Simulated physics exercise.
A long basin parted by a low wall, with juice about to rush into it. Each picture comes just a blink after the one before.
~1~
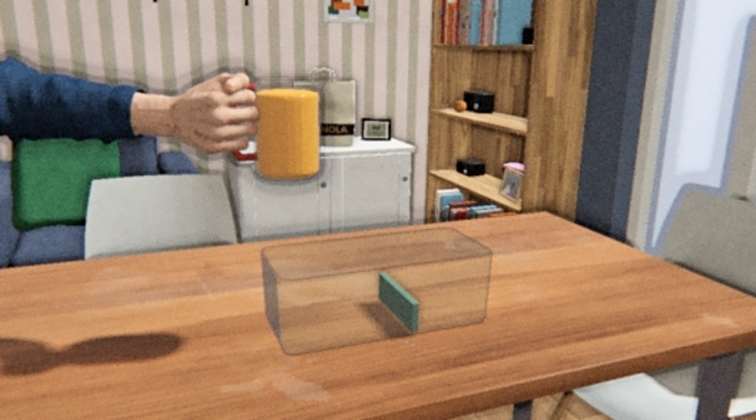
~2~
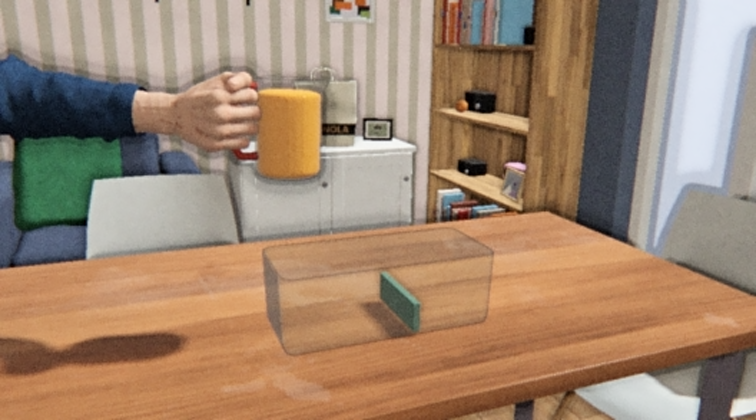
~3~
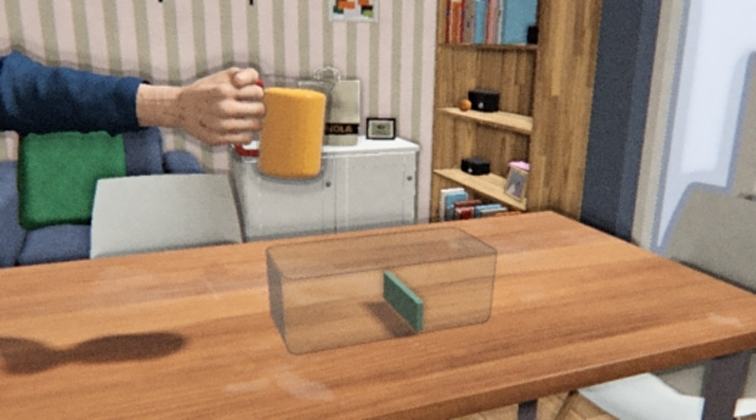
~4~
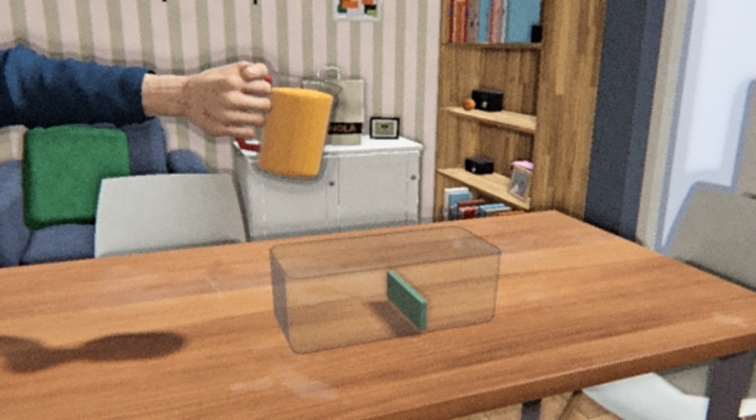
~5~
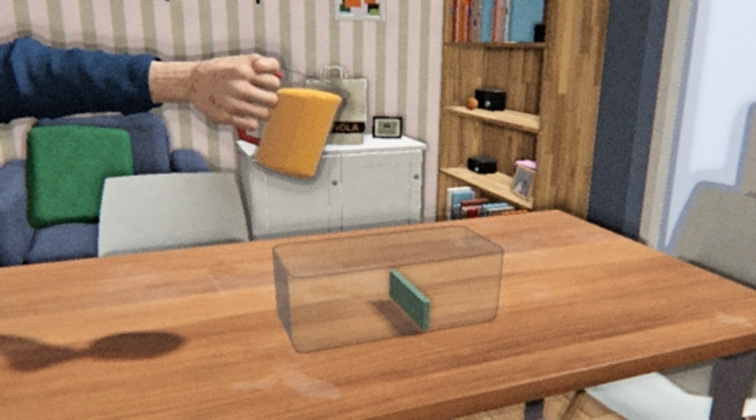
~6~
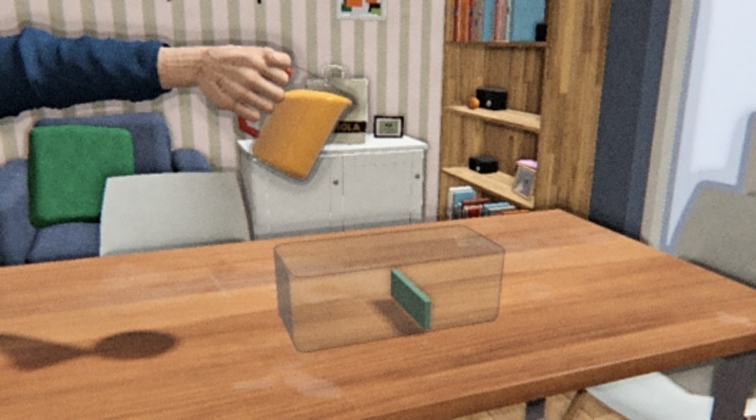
The clip opens on a hand in a dark blue sleeve holding an orange-yellow mug upright above a clear long basin with a low green wall inside, on a wooden table. The hand shifts slightly right, then tilts the mug progressively rightward, leaving it clearly slanted above the basin.
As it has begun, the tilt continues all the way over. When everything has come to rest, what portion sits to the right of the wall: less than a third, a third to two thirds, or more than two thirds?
A third to two thirds sits there.
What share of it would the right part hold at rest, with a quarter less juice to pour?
Estimated share: Around 35 %.
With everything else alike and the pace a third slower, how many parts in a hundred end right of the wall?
I'd estimate about 45 percent ends up there.
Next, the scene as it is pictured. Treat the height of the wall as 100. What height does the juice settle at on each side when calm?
Close to 30 for the left and 40 for the right.
A moment on, the jug is tipped on its side and 74 per cent is still to pour, 3 is left of the wall and 0 right of it.
Next, the jug is tipped on its side and 39 per cent is still to pour, 23 is left of the wall and 11 right of it.
Then the jug is tipped on its side and 17 per cent is still to pour, 30 is left of the wall and 39 right of it.
Later the jug is tipped on its side and 8 per cent is still to pour, 41 is left of the wall and 46 right of it.
Finally, 51 per cent lies left of the wall, 46 right of it and 1 outside.
